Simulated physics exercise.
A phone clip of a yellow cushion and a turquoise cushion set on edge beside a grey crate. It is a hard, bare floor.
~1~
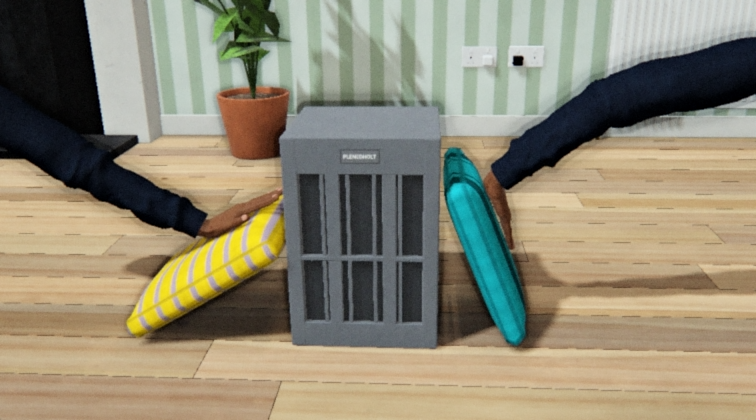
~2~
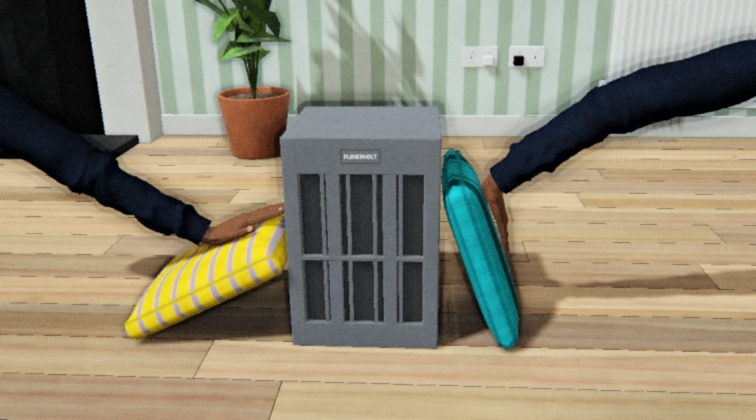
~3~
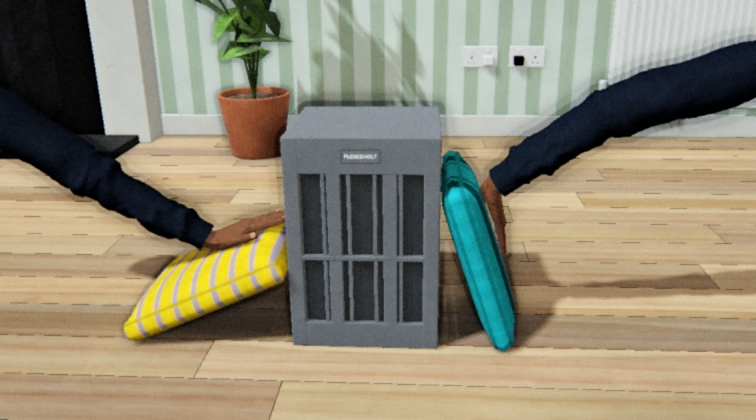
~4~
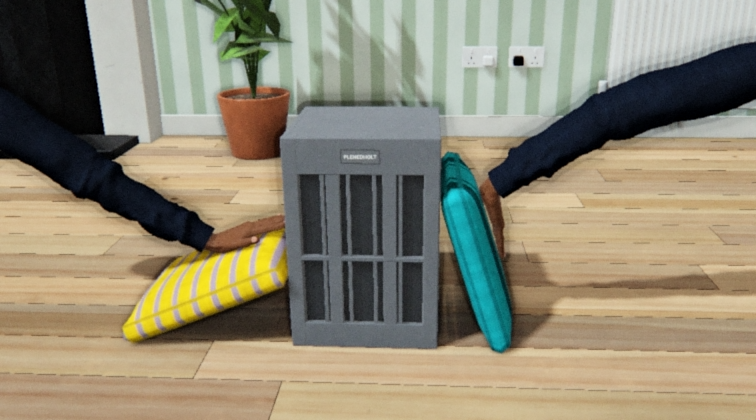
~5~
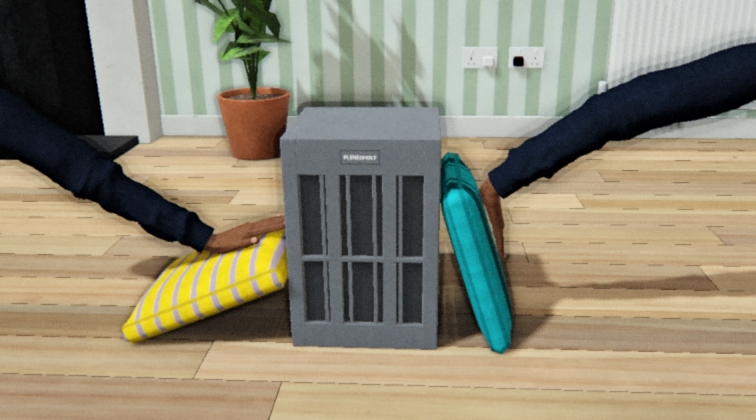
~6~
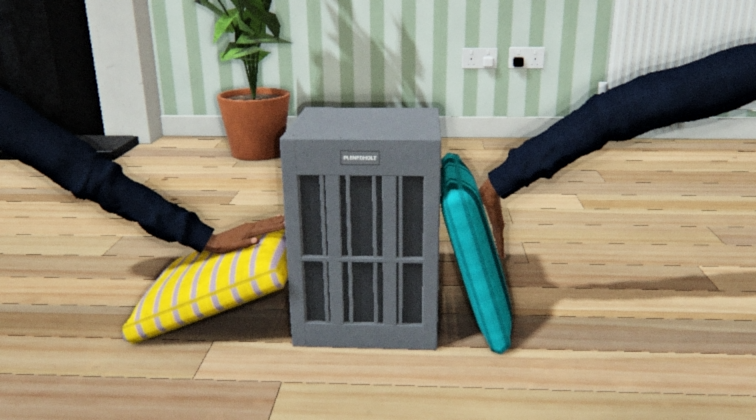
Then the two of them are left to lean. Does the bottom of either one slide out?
Yellow cushion: Bottom slides out; turquoise cushion: Bottom holds.
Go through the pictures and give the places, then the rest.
Yellow cushion foot (134, 330), head (272, 251); turquoise cushion foot (515, 340), head (457, 194), in the first picture.
Yellow cushion foot (131, 333); turquoise cushion foot (508, 344), in the second picture.
Yellow cushion foot (130, 334); turquoise cushion foot (503, 346), in the third picture.
Yellow cushion foot (129, 336); turquoise cushion foot (500, 348), in the fourth picture.
Yellow cushion foot (129, 336); turquoise cushion foot (500, 349), in the fifth picture.
Yellow cushion foot (129, 336), head (279, 280), at a low slant; turquoise cushion foot (500, 349), head (453, 201), almost upright, in the sixth picture.
Then, 0.18 s past the final frame, yellow cushion slipping down near (221, 284); turquoise cushion still up near (474, 248).
Then, 0.28 s past the final frame, yellow cushion flat on the floor near (220, 292); turquoise cushion still up near (473, 248).
Then, 0.58 s past the final frame, yellow cushion flat on the floor near (221, 295); turquoise cushion still up near (474, 248).
When it is over, yellow cushion flat on the floor near (221, 295); turquoise cushion still up near (473, 248). The yellow cushion slides down flat and the turquoise cushion keeps leaning.
